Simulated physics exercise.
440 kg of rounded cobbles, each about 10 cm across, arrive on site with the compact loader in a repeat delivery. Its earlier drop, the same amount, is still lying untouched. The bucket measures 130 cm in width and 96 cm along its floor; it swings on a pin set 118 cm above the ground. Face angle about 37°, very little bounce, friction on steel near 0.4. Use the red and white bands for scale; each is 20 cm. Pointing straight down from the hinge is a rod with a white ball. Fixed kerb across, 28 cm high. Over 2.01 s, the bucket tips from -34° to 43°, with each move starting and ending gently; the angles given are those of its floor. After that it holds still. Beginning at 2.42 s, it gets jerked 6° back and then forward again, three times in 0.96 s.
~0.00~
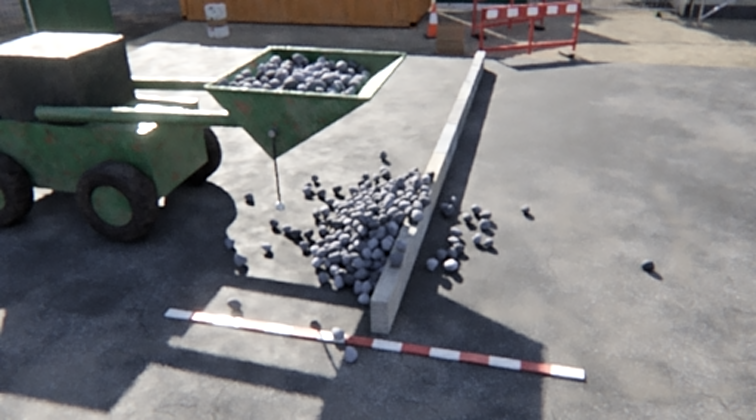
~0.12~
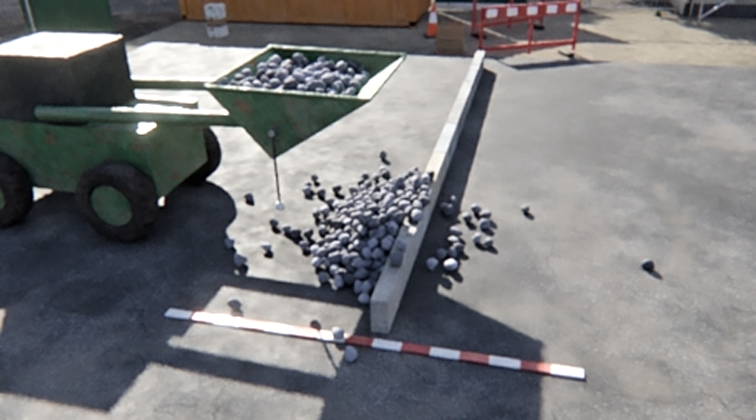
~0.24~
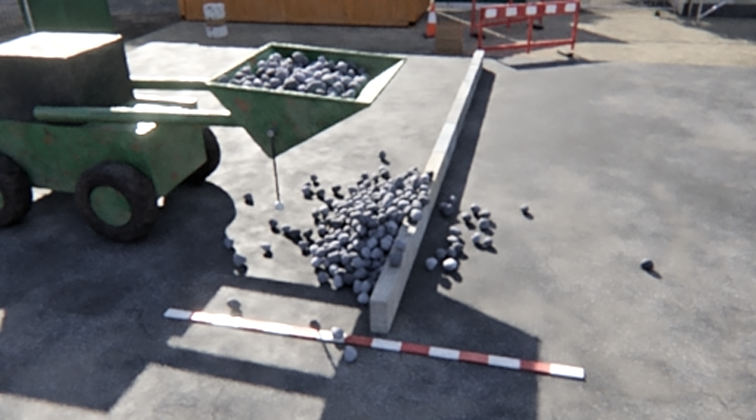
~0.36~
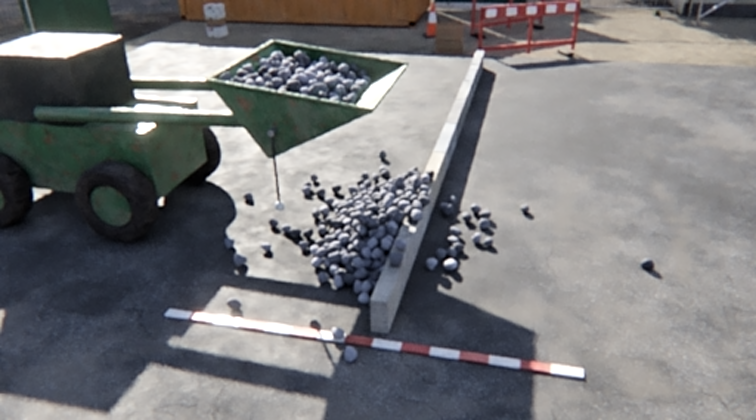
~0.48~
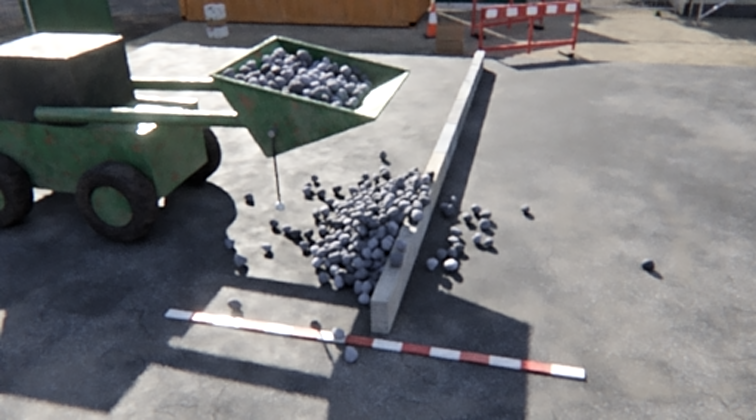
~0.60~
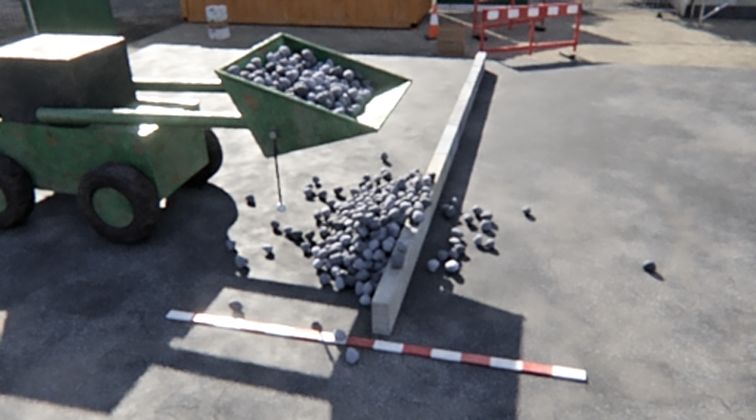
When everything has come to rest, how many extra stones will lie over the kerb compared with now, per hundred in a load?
About 15 per hundred.
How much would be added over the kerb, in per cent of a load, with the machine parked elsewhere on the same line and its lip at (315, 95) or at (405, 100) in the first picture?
The first would add some 0 per cent and the second some 65 per cent.
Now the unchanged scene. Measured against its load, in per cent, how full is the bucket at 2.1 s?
Around 15 per cent of the load is still inside.
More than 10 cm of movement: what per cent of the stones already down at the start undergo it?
20 per cent.
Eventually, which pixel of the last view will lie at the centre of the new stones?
Near (380, 215).
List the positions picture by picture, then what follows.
In the first picture, the bucket is at -34°, its lip at (369, 99); the top of the load is at (288, 68). The earlier load is highest near (410, 206), 34 cm above ground level, 95 % on this side of the kerb, 5 % over the kerb.
In the second picture, the bucket is at -33°, its lip at (370, 100); the top of the load is at (288, 68); the stones move at 0.0 m/s on average.
In the third picture, lip at (370, 104), floor tilted -31°, highest stones at (282, 66); the stones move at 0.1 m/s on average.
In the fourth picture, lip at (373, 111), floor tilted -27°, highest stones at (283, 64); the stones move at 0.1 m/s on average.
In the fifth picture, the bucket is at -23°, its lip at (375, 119); the top of the load is at (280, 62); the stones move at 0.2 m/s on average.
In the sixth picture, the bucket is at -17°, its lip at (378, 131); the top of the load is at (282, 60); the stones move at 0.2 m/s on average.
After 1.5 s the floor is at 31°; in per cent of one load, 95 in the bucket, 100 on this side of the kerb, 5 over the kerb; the foremost stones are at (506, 228).
After 2.1 s the floor is at 43°; in per cent of one load, 16 in the bucket, 171 on this side of the kerb, 13 over the kerb; the foremost stones are at (509, 230).
After 3.8 s the floor is at 43°; in per cent of one load, 0 in the bucket, 181 on this side of the kerb, 19 over the kerb; the foremost stones are at (554, 248).
After 6.6 s the floor is at 43°; in per cent of one load, 0 in the bucket, 181 on this side of the kerb, 19 over the kerb; the foremost stones are at (554, 248). Net gain over the kerb, 15.
